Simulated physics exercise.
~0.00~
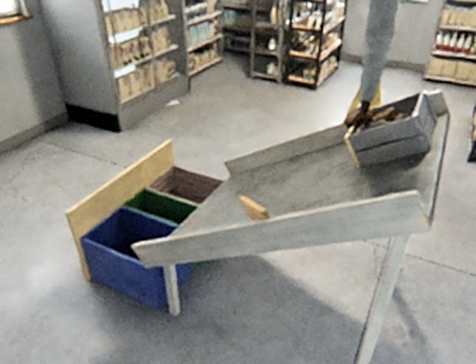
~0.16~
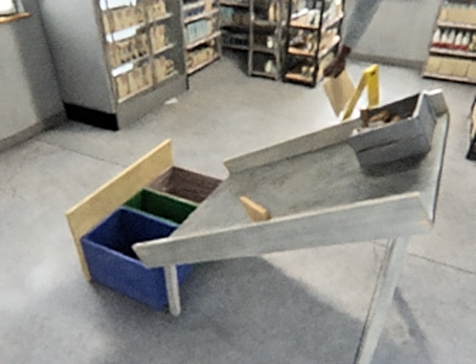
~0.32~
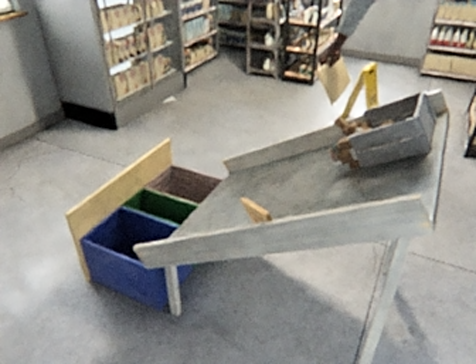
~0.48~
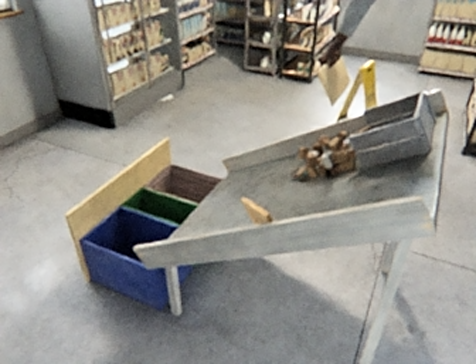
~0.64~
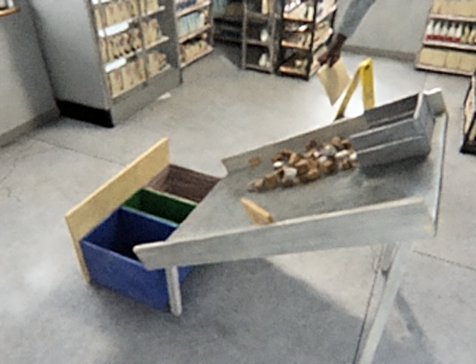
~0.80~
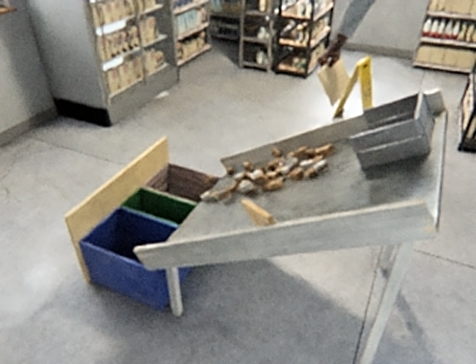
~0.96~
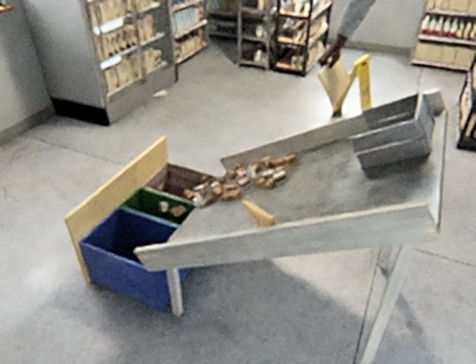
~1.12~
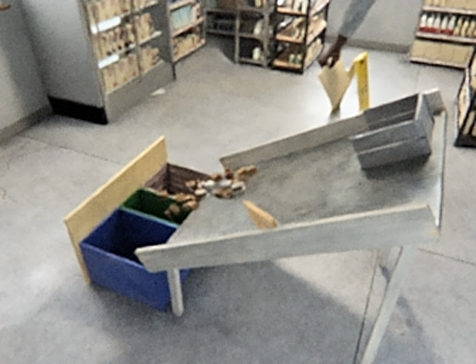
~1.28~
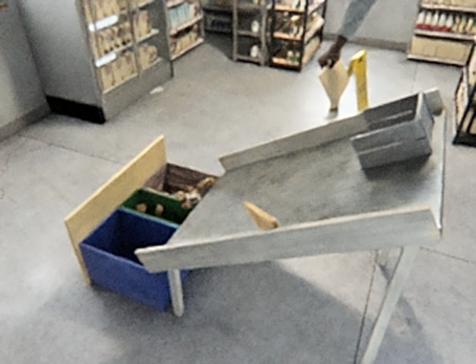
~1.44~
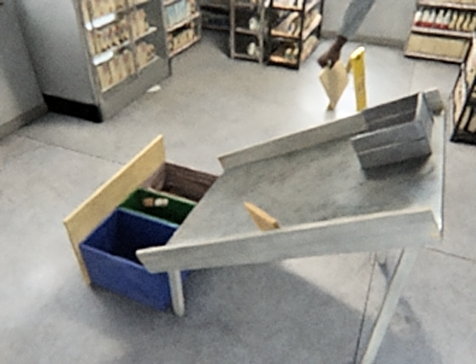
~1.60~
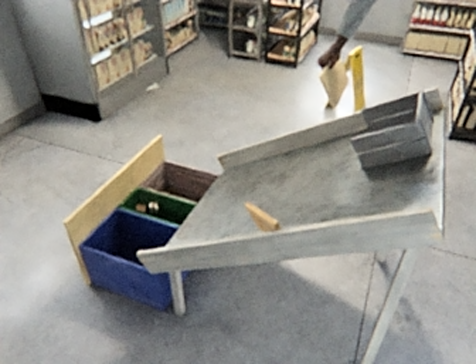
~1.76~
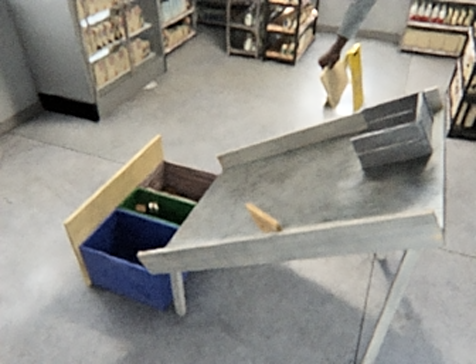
The clip opens on a sloping grey table in a room lined with shelves, with small brown parcels packed in a grey pen at its upper right. An arm reaching in from above lifts the gate clear and holds it behind the table. The parcels spill out in a cluster, then spread and tumble down to the left, passing behind a short tan board. They drop off the low end into the dark wooden tub and the green bin. At the end the slope is bare of parcels, a few show in the green bin, and the blue tote has received none.
